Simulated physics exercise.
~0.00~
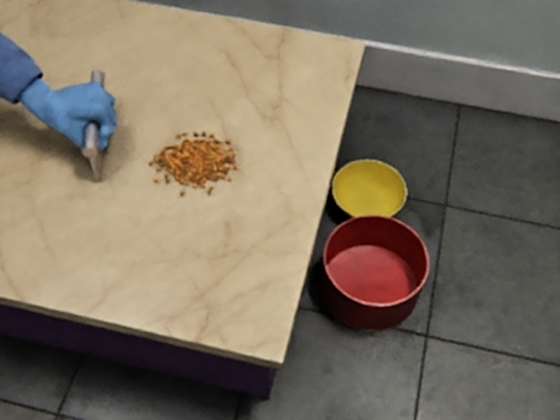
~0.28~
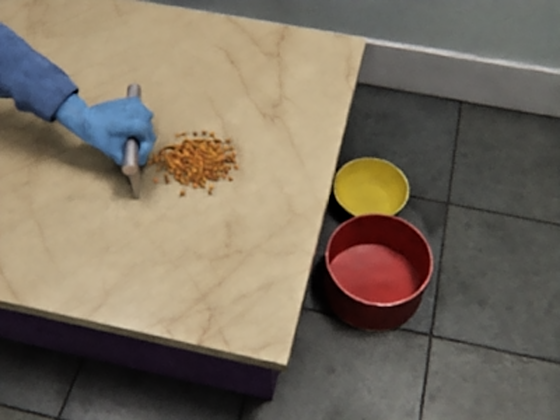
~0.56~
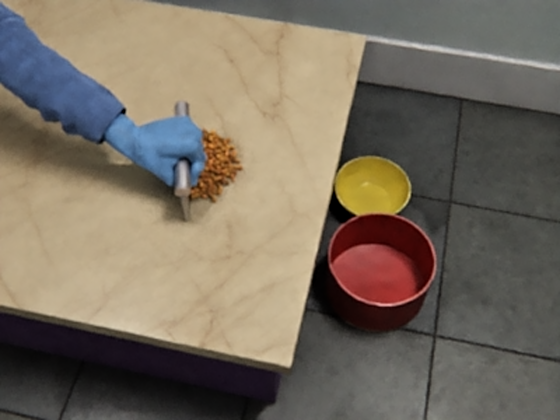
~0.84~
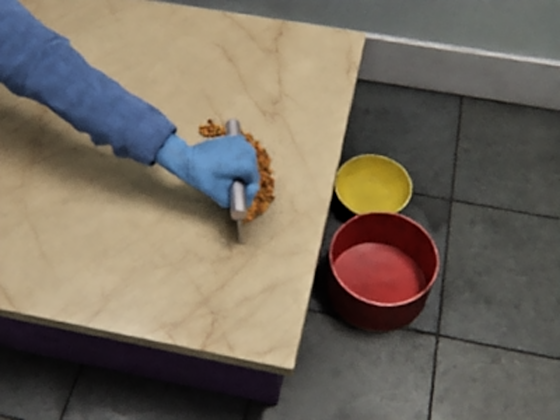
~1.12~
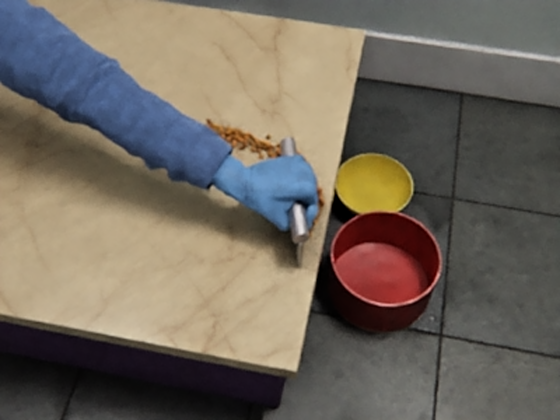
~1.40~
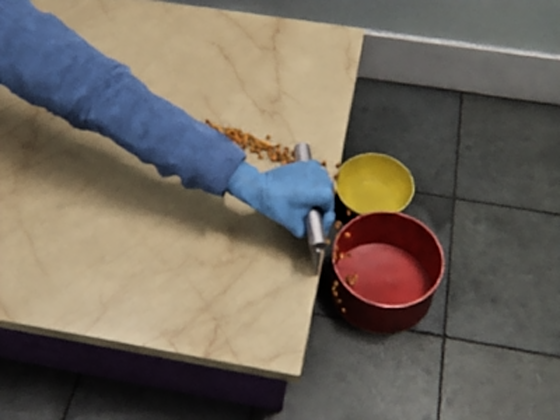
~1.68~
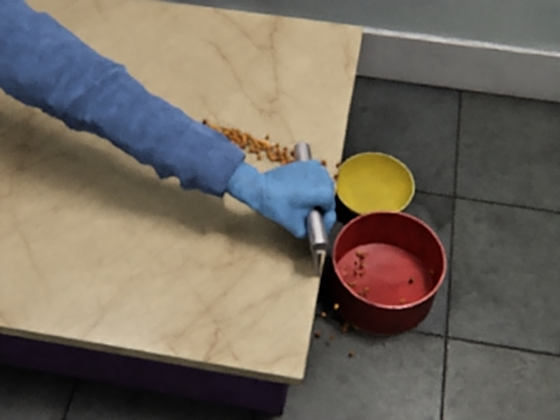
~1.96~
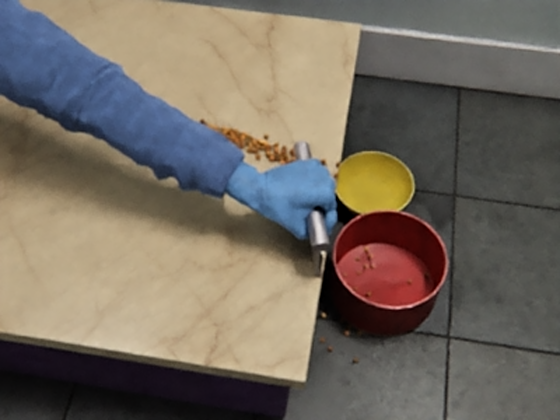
In the video, a blue-gloved hand pushes a scraper rightward through a pile of small orange-brown pieces on a marble-patterned table, stopping at the edge; a few drop into the red pot, some hit the floor, the yellow bowl stays empty, and most remain on top.
